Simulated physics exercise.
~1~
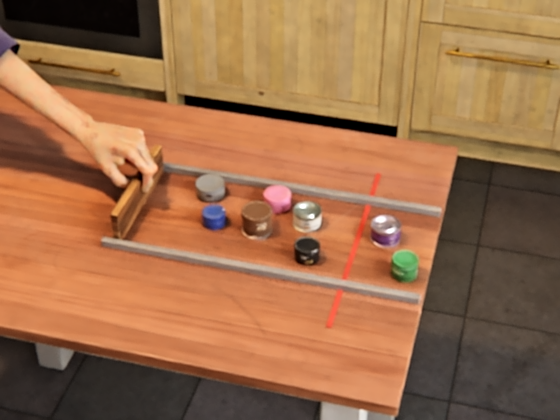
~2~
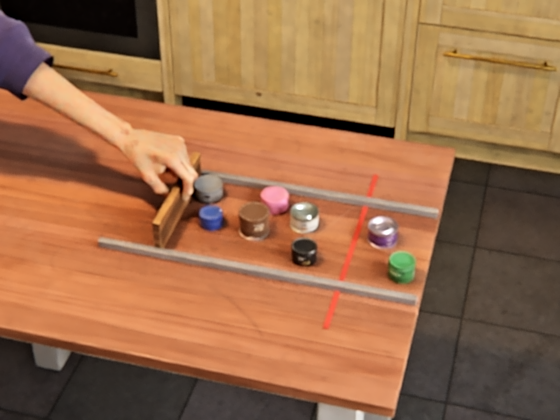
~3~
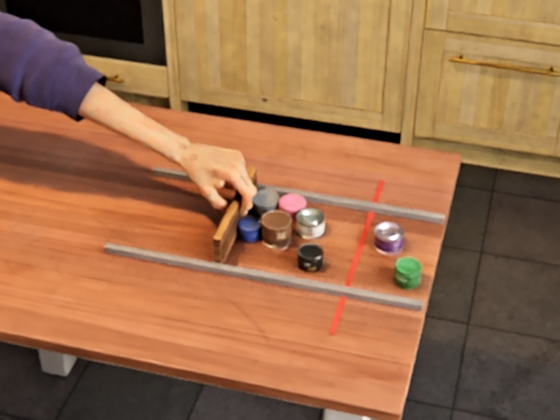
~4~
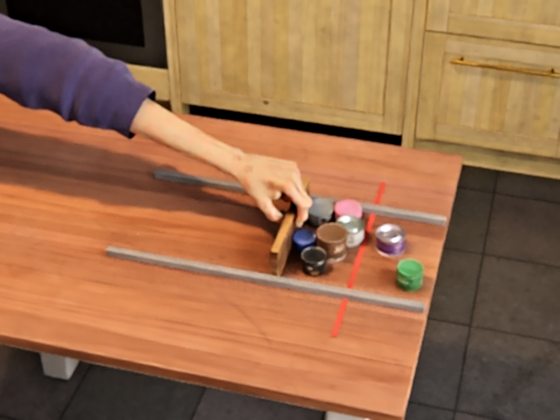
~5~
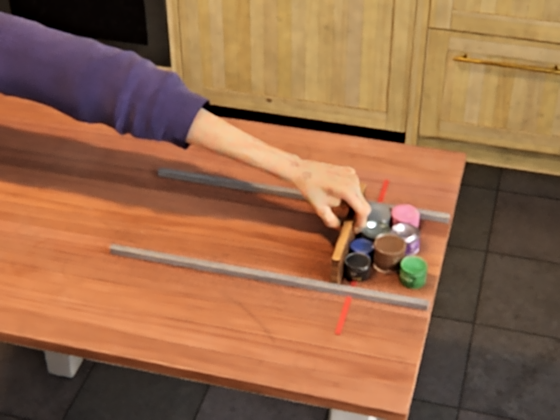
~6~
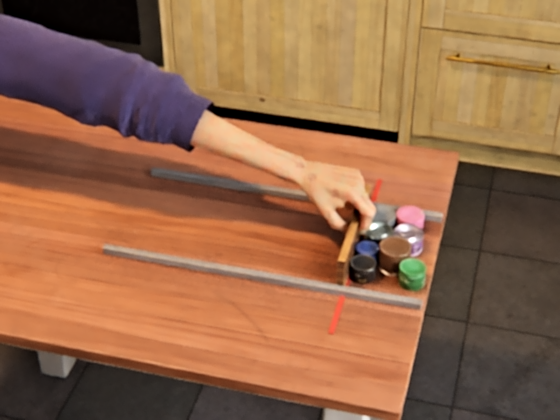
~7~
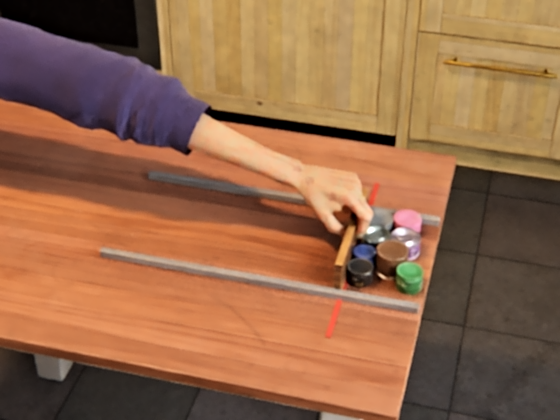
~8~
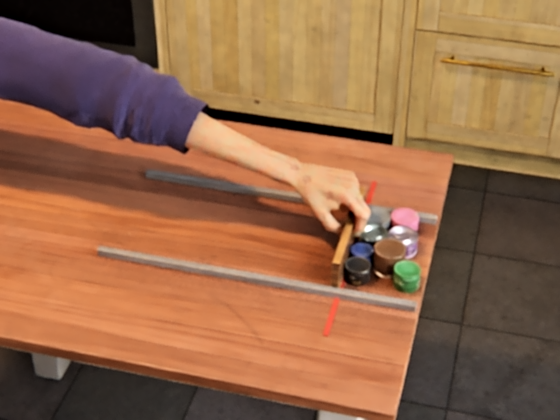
On a reddish wooden table in front of pale wooden cabinets, small round pots and tubs in several colours sit between two grey strips, with a red line of tape crossing near the right end. A hand in a purple sleeve holds a wooden board upright at the left. It slides the board to the right, reaching the grey tub and blue lid first, then the brown pot and pink lid. The containers bunch together and move past the tape. The board stops at the red line, and all the containers rest crowded near the table's edge, none fallen.
